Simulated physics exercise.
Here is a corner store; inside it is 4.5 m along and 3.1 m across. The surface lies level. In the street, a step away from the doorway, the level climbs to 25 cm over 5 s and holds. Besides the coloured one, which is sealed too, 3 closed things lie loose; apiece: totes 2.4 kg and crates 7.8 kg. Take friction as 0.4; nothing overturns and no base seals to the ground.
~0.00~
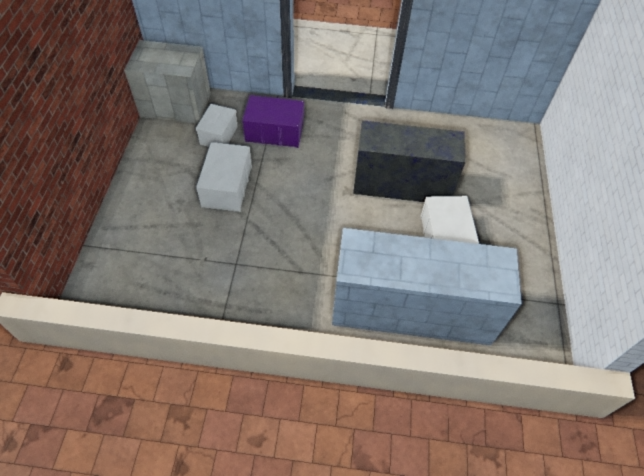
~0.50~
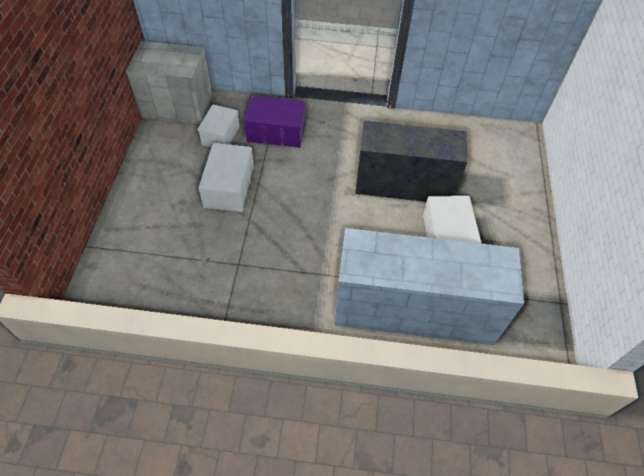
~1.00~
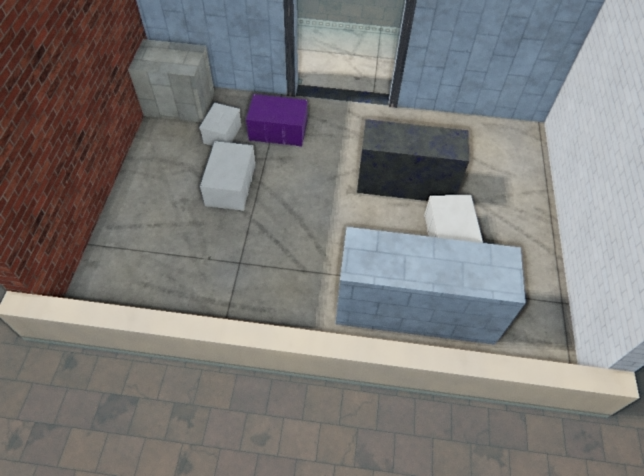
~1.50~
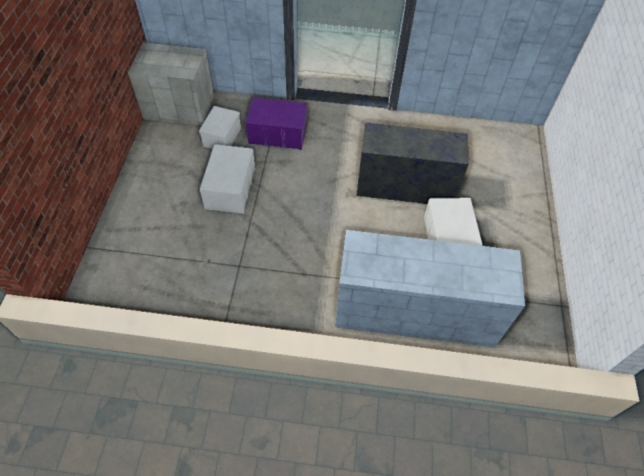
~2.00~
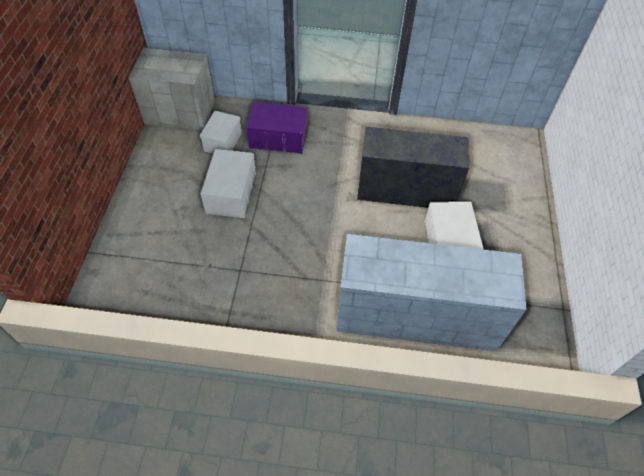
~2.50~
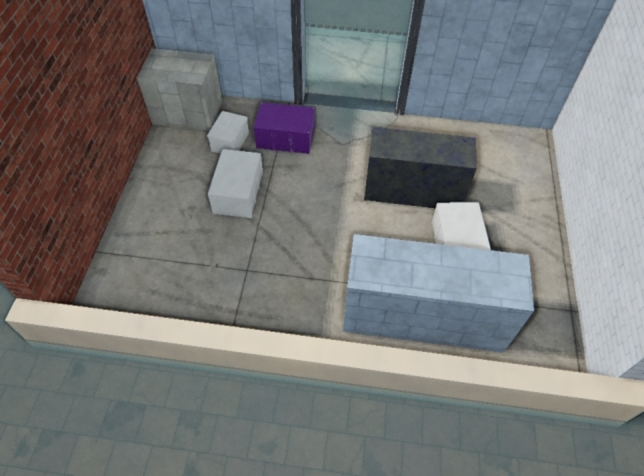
The clip opens on a high view of a walled room with a purple crate, pale boxes and larger blocks on a dry floor. Outside, the reddish paving turns dull grey, then blue-green under murky water. Finally, a little water creeps in at the back doorway, while the crate and boxes stay still.
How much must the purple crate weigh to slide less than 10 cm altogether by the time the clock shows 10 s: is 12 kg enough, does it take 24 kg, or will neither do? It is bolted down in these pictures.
For it, neither weight holds it.
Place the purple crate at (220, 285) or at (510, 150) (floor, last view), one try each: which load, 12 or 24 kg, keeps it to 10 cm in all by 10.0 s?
In turn: Neither holds; neither is enough.
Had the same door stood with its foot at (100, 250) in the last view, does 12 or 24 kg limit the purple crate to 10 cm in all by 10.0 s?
Then only the larger load is enough.
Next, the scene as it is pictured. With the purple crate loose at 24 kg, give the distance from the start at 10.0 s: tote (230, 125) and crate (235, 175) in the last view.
In that order: 10 cm, 60 cm.
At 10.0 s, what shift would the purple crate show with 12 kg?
Roughly 200 cm.
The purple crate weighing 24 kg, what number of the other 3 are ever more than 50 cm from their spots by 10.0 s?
2 of them.
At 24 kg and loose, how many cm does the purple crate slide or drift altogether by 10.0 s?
Some 80 cm in all.
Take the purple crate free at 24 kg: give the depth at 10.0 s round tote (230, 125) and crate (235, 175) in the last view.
About 10 and 6 cm.
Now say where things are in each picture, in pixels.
The purple crate at (274, 111) rests on the ground; water covers 0.0 m2; 0 of 4 have shifted, in the first frame.
The purple crate at (275, 111), on the bottom; 0.0 m2 under water; 0 of 4 have shifted, in the second frame.
The purple crate at (277, 110), on the bottom; 0.0 m2 under water; 0 of 4 have shifted, in the third frame.
The purple crate at (277, 113) rests on the ground; 0.0 m2 under water; 0 of 4 have shifted, in the fourth frame.
The purple crate at (277, 117), on the bottom; water covers 0.0 m2; 0 of 4 have shifted, in the fifth frame.
The purple crate at (285, 118) rests on the ground; water covers 0.4 m2; 0 of 4 have shifted, in the sixth frame.
After 3.5 s the purple crate would be 0 cm from its start with 12 kg and 0 cm from its start with 24 kg; 3 cm of water round it then.
After 4.5 s the purple crate would be 34 cm from its start with 12 kg and 0 cm from its start with 24 kg; 5 cm of water round it then.
After 7.0 s the purple crate would be 109 cm from its start with 12 kg and 62 cm from its start with 24 kg; 5 cm of water round it then.
After 10.0 s the purple crate would be 197 cm from its start with 12 kg and 88 cm from its start with 24 kg; 9 cm of water round it then.
